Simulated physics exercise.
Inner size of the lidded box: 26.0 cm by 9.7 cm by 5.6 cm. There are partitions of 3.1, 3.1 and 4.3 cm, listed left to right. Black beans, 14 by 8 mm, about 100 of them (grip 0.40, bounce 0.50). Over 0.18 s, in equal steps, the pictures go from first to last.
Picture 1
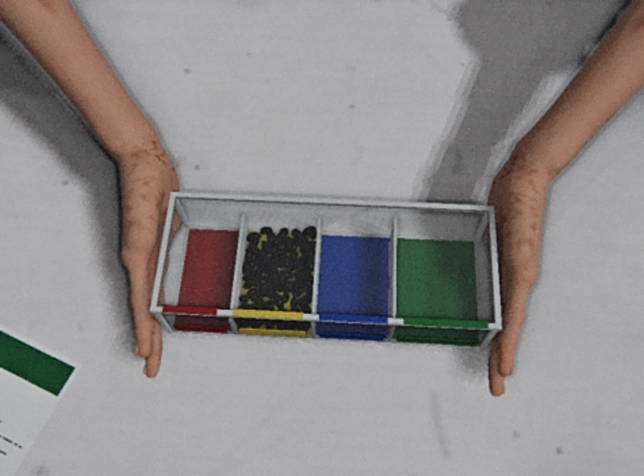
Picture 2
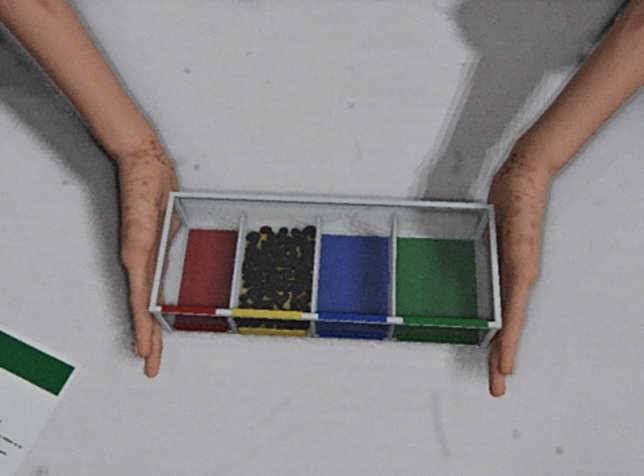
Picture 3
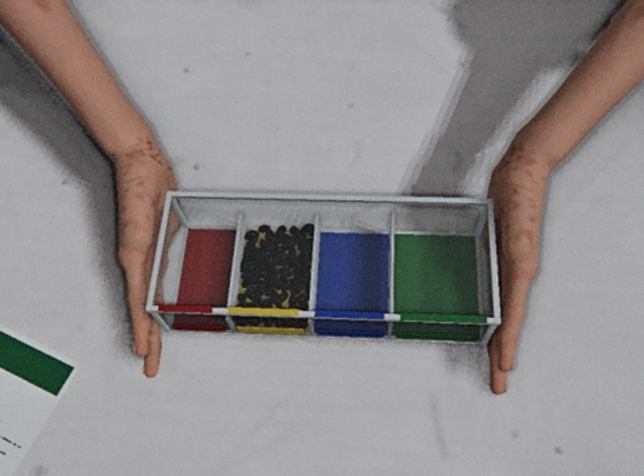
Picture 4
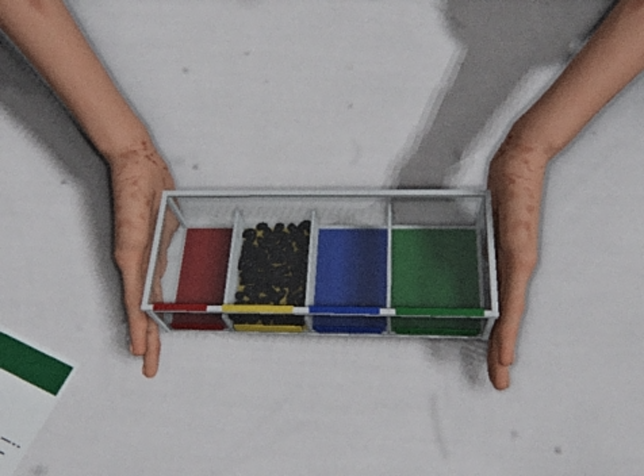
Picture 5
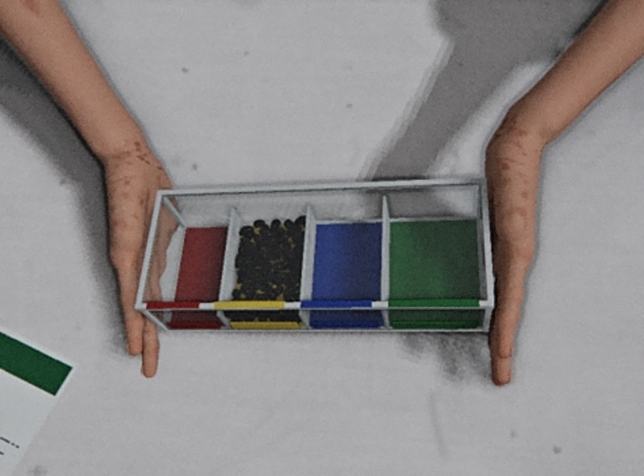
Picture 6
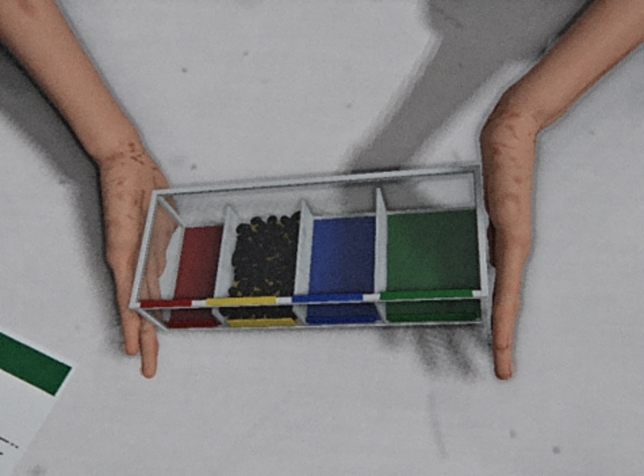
Two hands held a clear box with red, yellow, blue and green sections between their palms and gradually tilted it, raising the right end, while the black beans stayed in the yellow section.
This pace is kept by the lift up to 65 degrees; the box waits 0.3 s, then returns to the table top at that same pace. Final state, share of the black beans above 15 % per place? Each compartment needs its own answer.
Red N, blue N, green N, yellow Y.
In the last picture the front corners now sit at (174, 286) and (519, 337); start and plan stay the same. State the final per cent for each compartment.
Final per cent - red: 0; blue: 30; green: 5; yellow: 60.
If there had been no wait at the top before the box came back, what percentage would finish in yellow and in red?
Yellow keeps 100% and red keeps 0%.
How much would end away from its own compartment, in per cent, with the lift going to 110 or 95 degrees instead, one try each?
100 and 70 %.
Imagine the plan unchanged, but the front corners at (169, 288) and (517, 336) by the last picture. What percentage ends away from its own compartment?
Then around 30 percent would end up out of place.
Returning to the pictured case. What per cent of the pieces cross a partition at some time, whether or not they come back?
Estimate: Near 5 %.
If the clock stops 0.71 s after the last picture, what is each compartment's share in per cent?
In per cent: Red 0, blue 0, green 0, yellow 100.
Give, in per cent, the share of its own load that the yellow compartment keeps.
Some 100 percent.
Then, 0.71 s after the last picture, tilt 65 degrees; yellow 100 %.
Then, 1.19 s after the last picture, tilt 36 degrees; red 5 %, yellow 95 %.
Then, 1.74 s after the last picture, tilt 0 degrees; red 5 %, yellow 95 %.
In the end, red 5 %, blue 0 %, green 0 %, yellow 95 %.
